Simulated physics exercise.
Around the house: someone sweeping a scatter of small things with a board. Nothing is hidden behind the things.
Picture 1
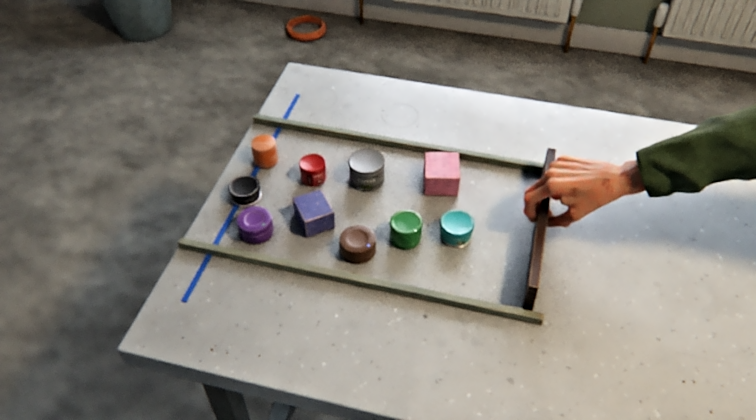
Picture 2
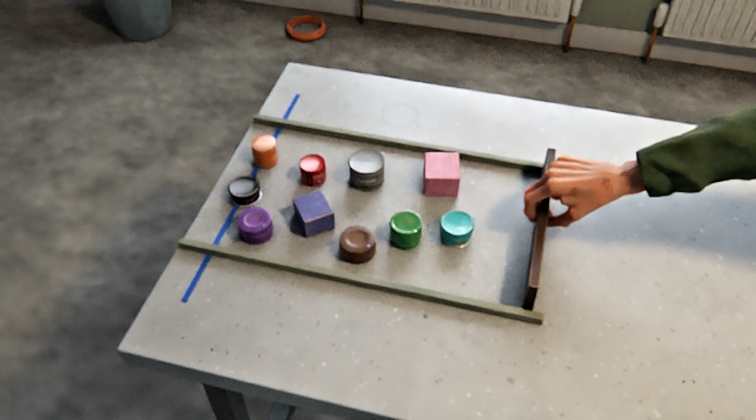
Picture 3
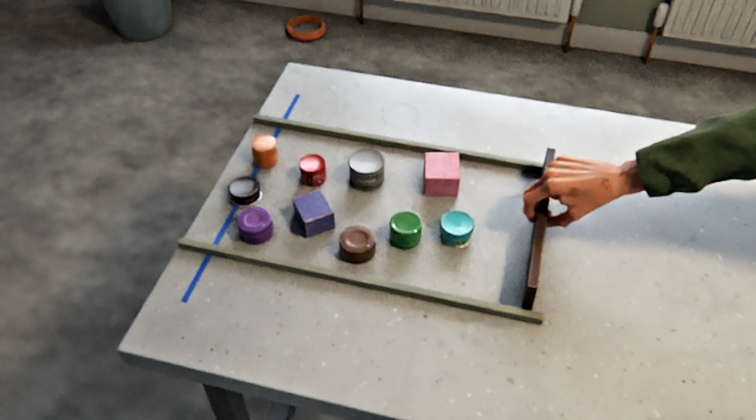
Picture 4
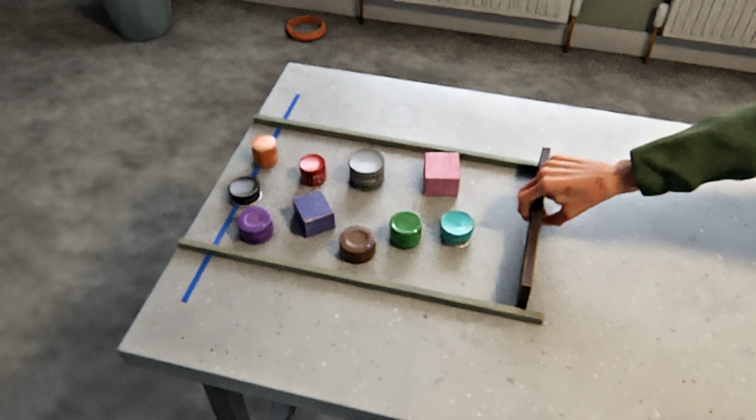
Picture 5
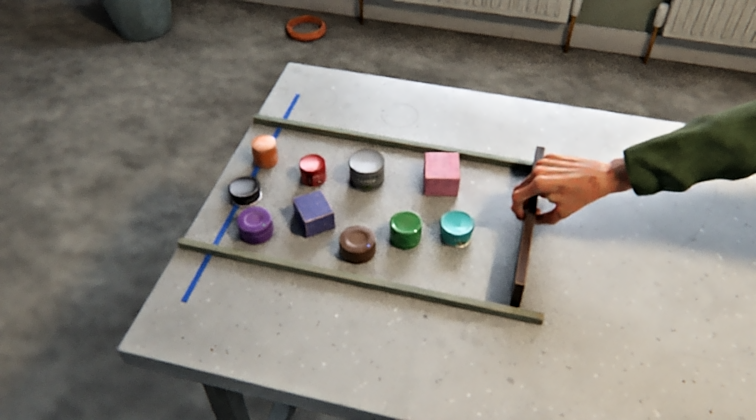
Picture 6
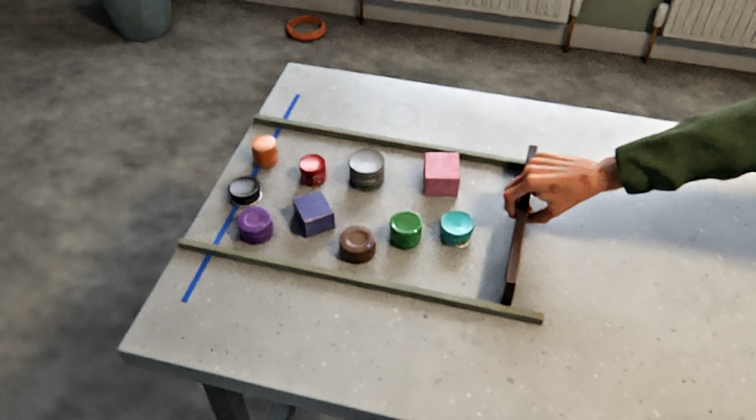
A hand sliding a dark board slightly left between two rails on a table, toward scattered colourful lids and blocks lying still.
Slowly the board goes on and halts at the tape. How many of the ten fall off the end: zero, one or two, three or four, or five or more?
In the end the number that fall off is five or more.
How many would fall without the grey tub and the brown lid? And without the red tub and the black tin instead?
3 in the first case, 4 in the second.
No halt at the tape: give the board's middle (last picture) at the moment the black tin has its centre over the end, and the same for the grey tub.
Near (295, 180) and (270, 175).
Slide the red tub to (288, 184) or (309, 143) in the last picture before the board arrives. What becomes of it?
The red tub falls; drops off.
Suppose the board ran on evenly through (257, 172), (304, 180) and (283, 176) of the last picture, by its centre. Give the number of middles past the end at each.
The counts: 6, 0 and 2.
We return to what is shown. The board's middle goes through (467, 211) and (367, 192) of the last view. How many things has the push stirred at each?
First 1, then 7.
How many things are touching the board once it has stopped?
It touches 4.
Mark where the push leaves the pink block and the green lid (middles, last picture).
First (252, 138), then (220, 198).
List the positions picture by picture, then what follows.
The first frame shows black tin (245, 191); orange lid (265, 152); purple lid (256, 225); board (540, 224); tape (249, 183).
The second frame shows orange lid (265, 152); board (540, 224).
The third frame shows purple lid (256, 226); green lid (406, 230).
The fourth frame shows black tin (245, 191); brown lid (358, 244).
The fifth frame shows orange lid (265, 152); grey tub (367, 170).
The sixth frame shows black tin (245, 191); orange lid (265, 152); purple lid (256, 226); board (520, 221); tape (249, 183).
A little later, none off yet; black tin at rest near (245, 191); orange lid at rest near (265, 152); purple lid at rest near (256, 226).
When it is over, the number that fall off is five or more; down, grey tub, blue block, red tub, purple lid, orange lid and black tin.
